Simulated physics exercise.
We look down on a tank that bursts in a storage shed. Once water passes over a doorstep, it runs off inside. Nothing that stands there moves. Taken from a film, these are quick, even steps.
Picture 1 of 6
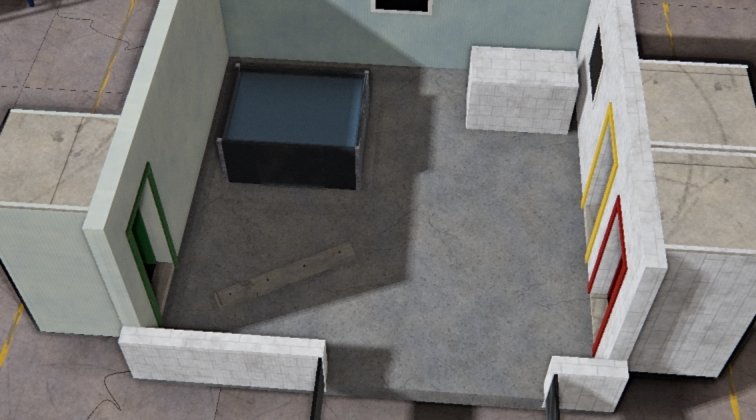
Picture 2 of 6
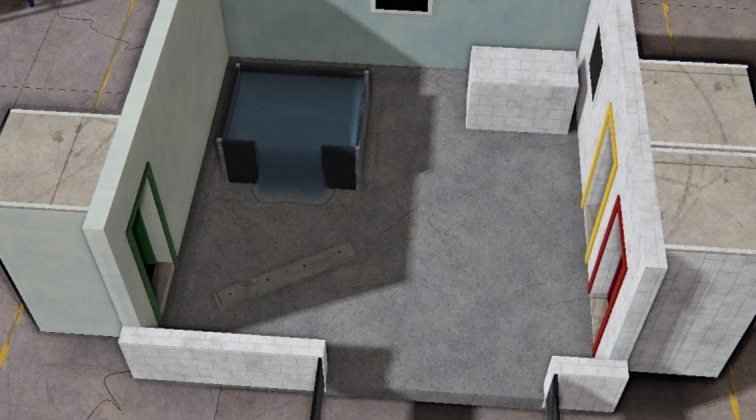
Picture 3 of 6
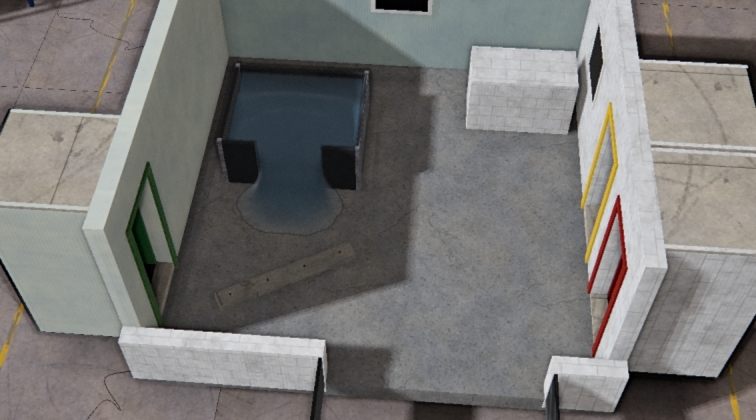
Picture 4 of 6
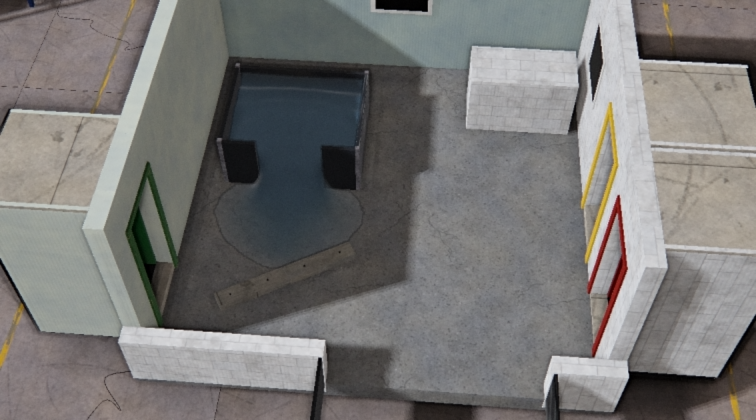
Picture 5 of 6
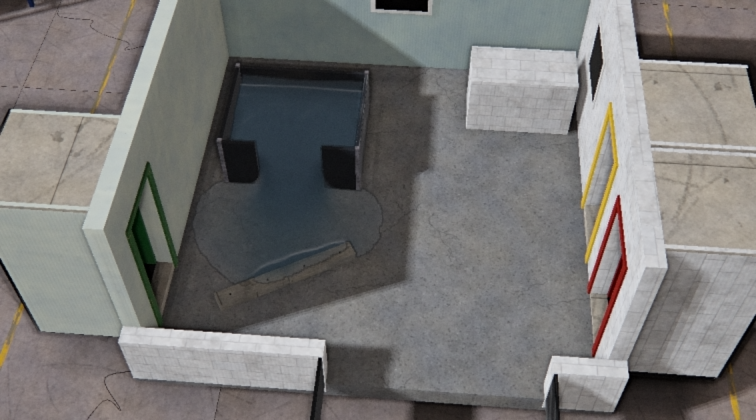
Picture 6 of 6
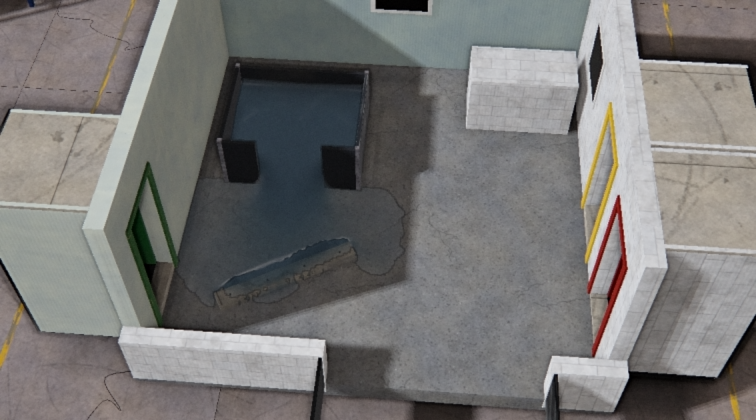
In a roofless storage shed, a tank's front opens and water pours out, spreading across the floor and around a low slanted bar.
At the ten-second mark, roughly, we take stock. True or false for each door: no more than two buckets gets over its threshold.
The yellow door - true; the green door - false; the red door - false.
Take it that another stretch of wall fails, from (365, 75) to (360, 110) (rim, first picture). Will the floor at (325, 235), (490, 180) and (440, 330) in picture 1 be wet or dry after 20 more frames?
Point one not reached; point two reached; point three not reached.
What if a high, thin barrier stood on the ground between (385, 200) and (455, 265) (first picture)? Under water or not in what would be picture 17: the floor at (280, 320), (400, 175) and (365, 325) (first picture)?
Submerged; untouched; submerged.
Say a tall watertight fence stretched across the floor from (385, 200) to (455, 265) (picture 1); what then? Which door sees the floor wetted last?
I'd say the door marked yellow is last.
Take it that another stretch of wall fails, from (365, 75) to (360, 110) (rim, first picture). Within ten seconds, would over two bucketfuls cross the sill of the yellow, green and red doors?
Yellow exceeds the limit, green stays within it, red exceeds the limit.
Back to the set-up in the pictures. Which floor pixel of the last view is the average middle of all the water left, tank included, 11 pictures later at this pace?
The water's middle lies around (287, 218).
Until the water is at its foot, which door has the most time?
Answer: The yellow door.
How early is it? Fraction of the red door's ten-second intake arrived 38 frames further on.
Working it through, I arrive at 55 %.
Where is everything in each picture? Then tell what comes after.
In the first picture, the tank at (296, 110) is whole and still.
In the second picture, water pours out at (291, 169) and has run to (327, 196).
In the third picture, water pours out at (292, 172) and has run to (310, 230).
In the fourth picture, water pours out at (292, 172) and has run to (288, 265).
In the fifth picture, the front is at (239, 282), out from the gap at (292, 172).
In the sixth picture, water pours out at (292, 172) and has run to (214, 302).
A moment on, water covers 35 % of the floor; the yellow door not reached, the green door under two buckets in, the red door not reached.
Next, water covers 45 % of the floor; the yellow door not reached, the green door over two buckets in, the red door not reached.
Then, water covers 55 % of the floor; the yellow door wet at the sill, nothing in, the green door far over two buckets in, the red door under two buckets in.
Later, water covers 75 % of the floor; the yellow door under two buckets in, the green door far over two buckets in, the red door far over two buckets in.
In the end, water covers 95 % of the floor; the yellow door under two buckets in, the green door far over two buckets in, the red door far over two buckets in.
